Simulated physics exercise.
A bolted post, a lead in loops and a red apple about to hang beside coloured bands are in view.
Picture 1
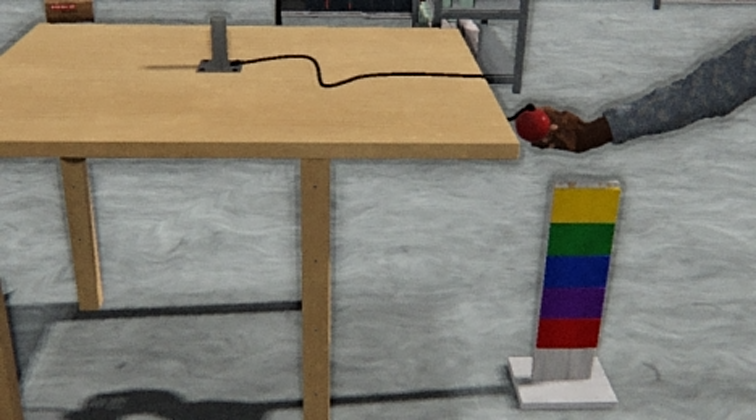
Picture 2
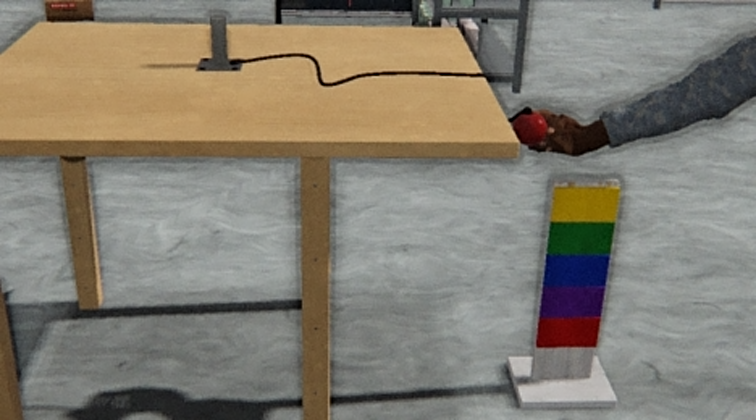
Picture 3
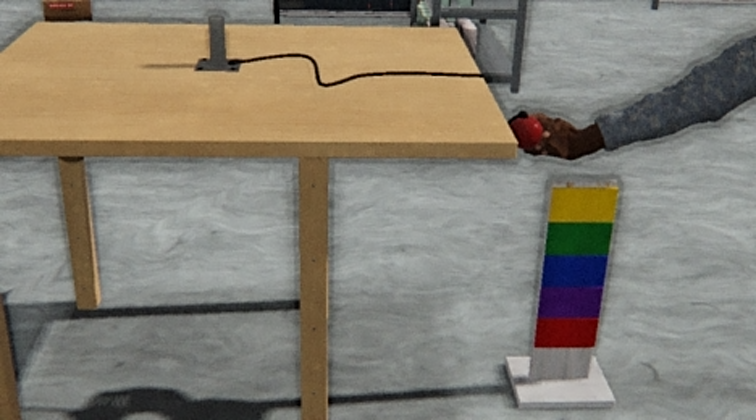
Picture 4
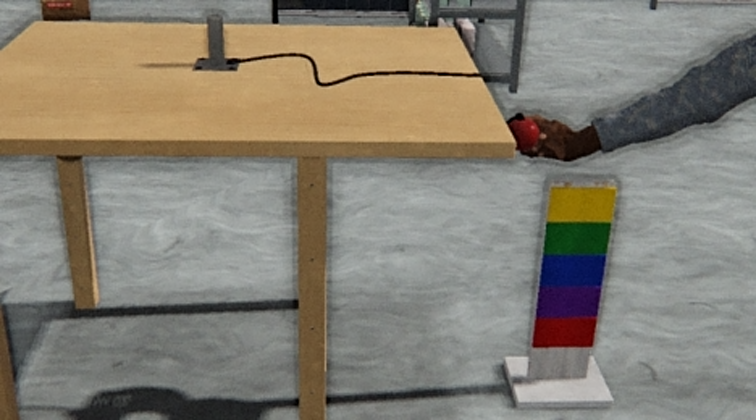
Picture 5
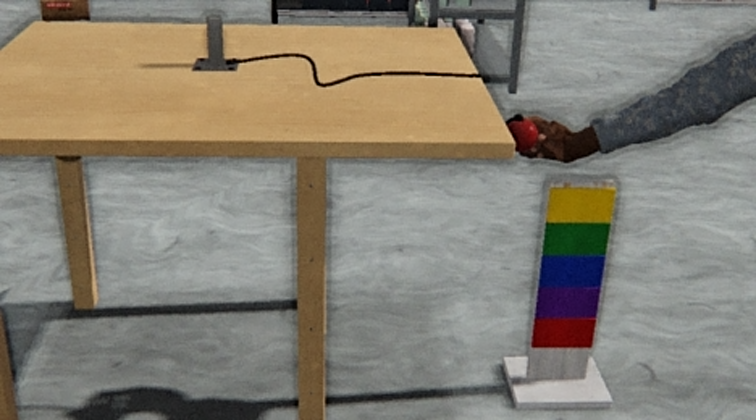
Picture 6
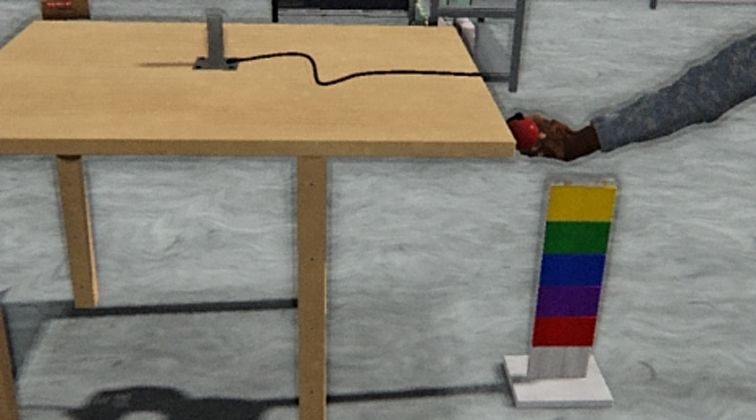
In a room with a pale, streaky grey floor, seen from slightly above, a light wooden table fills the left side, with a dark lead curving from a small grey bracket towards its right edge. A dark-skinned hand in a grey sleeve holds a red apple by the table's right corner, above an upright board banded yellow, green, blue, purple and red. The hand shifts the apple slightly left and down, then stays nearly still, while the view drifts barely.
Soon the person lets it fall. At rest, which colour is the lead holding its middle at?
Blue.
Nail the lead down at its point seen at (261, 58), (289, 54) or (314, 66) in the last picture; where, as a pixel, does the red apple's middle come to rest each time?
Going through the tries, I'd expect close to (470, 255), (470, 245) and lastly (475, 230).
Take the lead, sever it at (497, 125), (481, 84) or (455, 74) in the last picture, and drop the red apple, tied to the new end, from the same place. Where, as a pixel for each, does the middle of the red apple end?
Case by case: (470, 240), (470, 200) and (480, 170).
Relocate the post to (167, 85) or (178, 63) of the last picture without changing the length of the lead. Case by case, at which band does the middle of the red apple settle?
Case by case: Green, then green.
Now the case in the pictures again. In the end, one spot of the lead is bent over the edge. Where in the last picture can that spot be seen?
It's the piece you see at (378, 73).
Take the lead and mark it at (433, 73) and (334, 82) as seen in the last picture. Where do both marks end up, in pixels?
The first at (476, 132), the second at (429, 71).
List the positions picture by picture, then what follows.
The first picture shows red apple (533, 126); yellow (586, 207); green (582, 240); blue (577, 273); purple (573, 304); red (569, 334).
The second picture shows red apple (530, 129); lead through (268, 58) (317, 66) (333, 85) (399, 73) (480, 77).
The third picture shows red apple (525, 133).
The fourth picture shows red apple (522, 134); lead through (264, 58) (314, 66) (330, 84) (396, 73) (477, 77).
The fifth picture shows red apple (521, 135).
The sixth picture shows red apple (521, 134); lead through (264, 57) (314, 65) (329, 84) (396, 73) (476, 76).
A little later, apple near (506, 257); level with blue.
Next, apple near (443, 246); level with blue.
Later still, apple near (476, 259); level with blue.
When it is over, apple near (466, 259); level with blue. The lead holds its middle at blue.
